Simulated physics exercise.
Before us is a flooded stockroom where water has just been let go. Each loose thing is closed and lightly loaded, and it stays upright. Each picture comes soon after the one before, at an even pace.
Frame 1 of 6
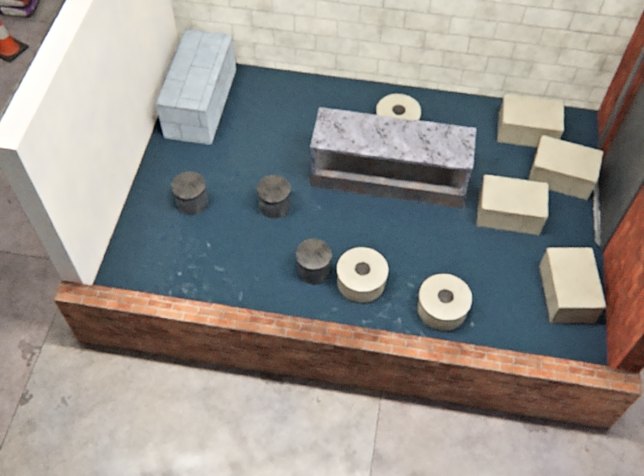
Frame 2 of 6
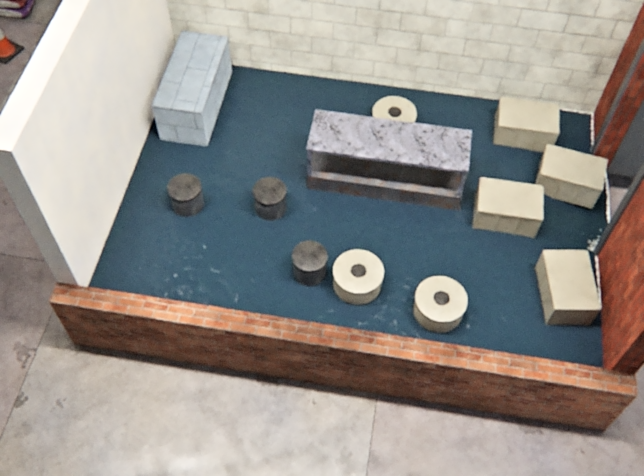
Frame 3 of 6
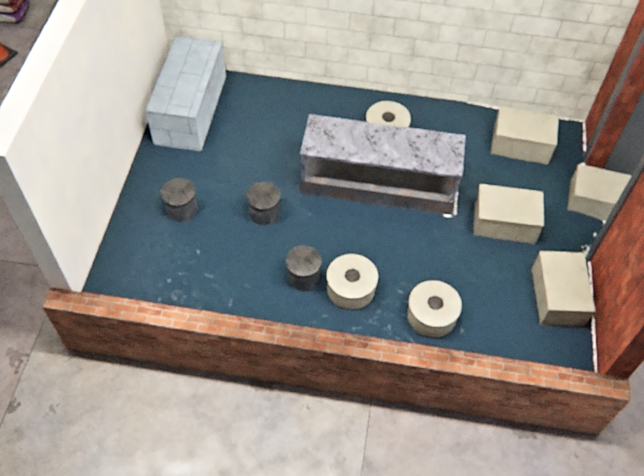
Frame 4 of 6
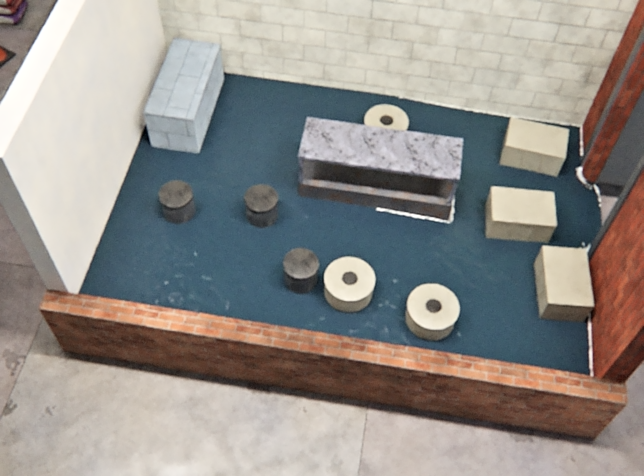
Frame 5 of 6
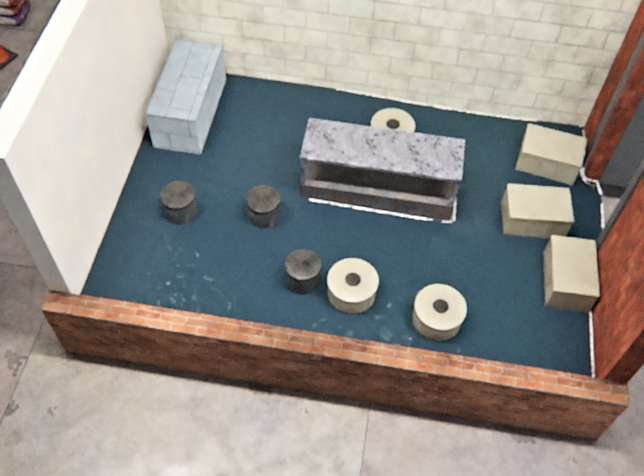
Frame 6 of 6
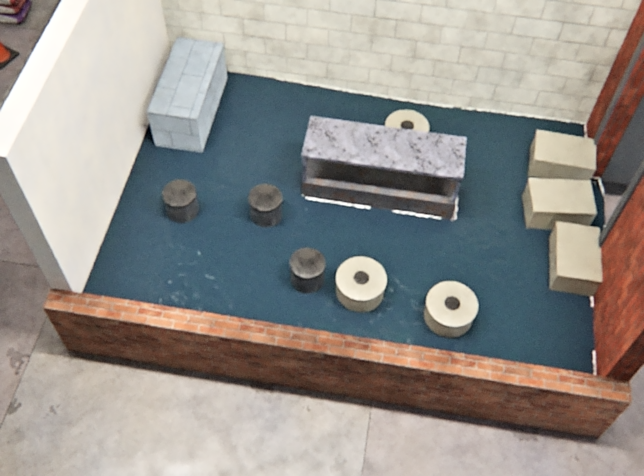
The clip shows a flooded stockroom where one of four cream crates drifts right and out through a wall opening, then the other three shift right and bunch near it while pale round objects edge right.
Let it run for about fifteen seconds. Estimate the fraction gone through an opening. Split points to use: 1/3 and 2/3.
2/3 or more.
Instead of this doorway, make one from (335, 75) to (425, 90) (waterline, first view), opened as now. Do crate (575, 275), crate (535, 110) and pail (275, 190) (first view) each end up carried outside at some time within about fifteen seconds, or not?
Result, in listed order: Retained / exited / exited.
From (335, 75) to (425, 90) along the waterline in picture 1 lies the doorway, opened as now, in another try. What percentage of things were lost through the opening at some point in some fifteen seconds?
Something like 60 percent.
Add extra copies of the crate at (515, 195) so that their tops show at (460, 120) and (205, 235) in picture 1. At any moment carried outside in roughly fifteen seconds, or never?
Result, as listed: Ends up outside; never gets out.
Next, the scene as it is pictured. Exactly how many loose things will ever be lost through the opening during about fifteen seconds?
7 in all.
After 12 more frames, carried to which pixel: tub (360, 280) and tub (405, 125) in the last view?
They should be roughly at (478, 282) and (570, 175).
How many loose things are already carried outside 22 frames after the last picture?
The answer here is 6.
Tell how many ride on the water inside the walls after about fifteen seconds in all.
The total here is 3.
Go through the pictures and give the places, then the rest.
The first frame shows a crate at (515, 196) floats; a crate at (534, 112), afloat; 0 of 10 have shifted.
The second frame shows a crate at (511, 198) floats; a crate at (529, 115) floats; 1 of 10 have shifted.
The third frame shows a crate at (511, 205) floats, close to its start; a crate at (528, 125), afloat, close to its start; 4 of 10 have shifted.
The fourth frame shows a crate at (524, 206) floats, close to its start; a crate at (538, 137), afloat, close to its start; 4 of 10 have shifted.
The fifth frame shows a crate at (540, 202), afloat, a stride from its start; a crate at (555, 145) floats, a stride from its start; 6 of 10 have shifted.
The sixth frame shows a crate at (563, 196), afloat, a stride from its start; a crate at (566, 149), afloat, a stride from its start; 7 of 10 have shifted.
A moment on, 2 of 10 are out; 8 afloat.
Next, 4 of 10 are out; 6 afloat.
Later, 6 of 10 are out; 4 afloat.
In the end, 7 of 10 are out; 3 afloat.
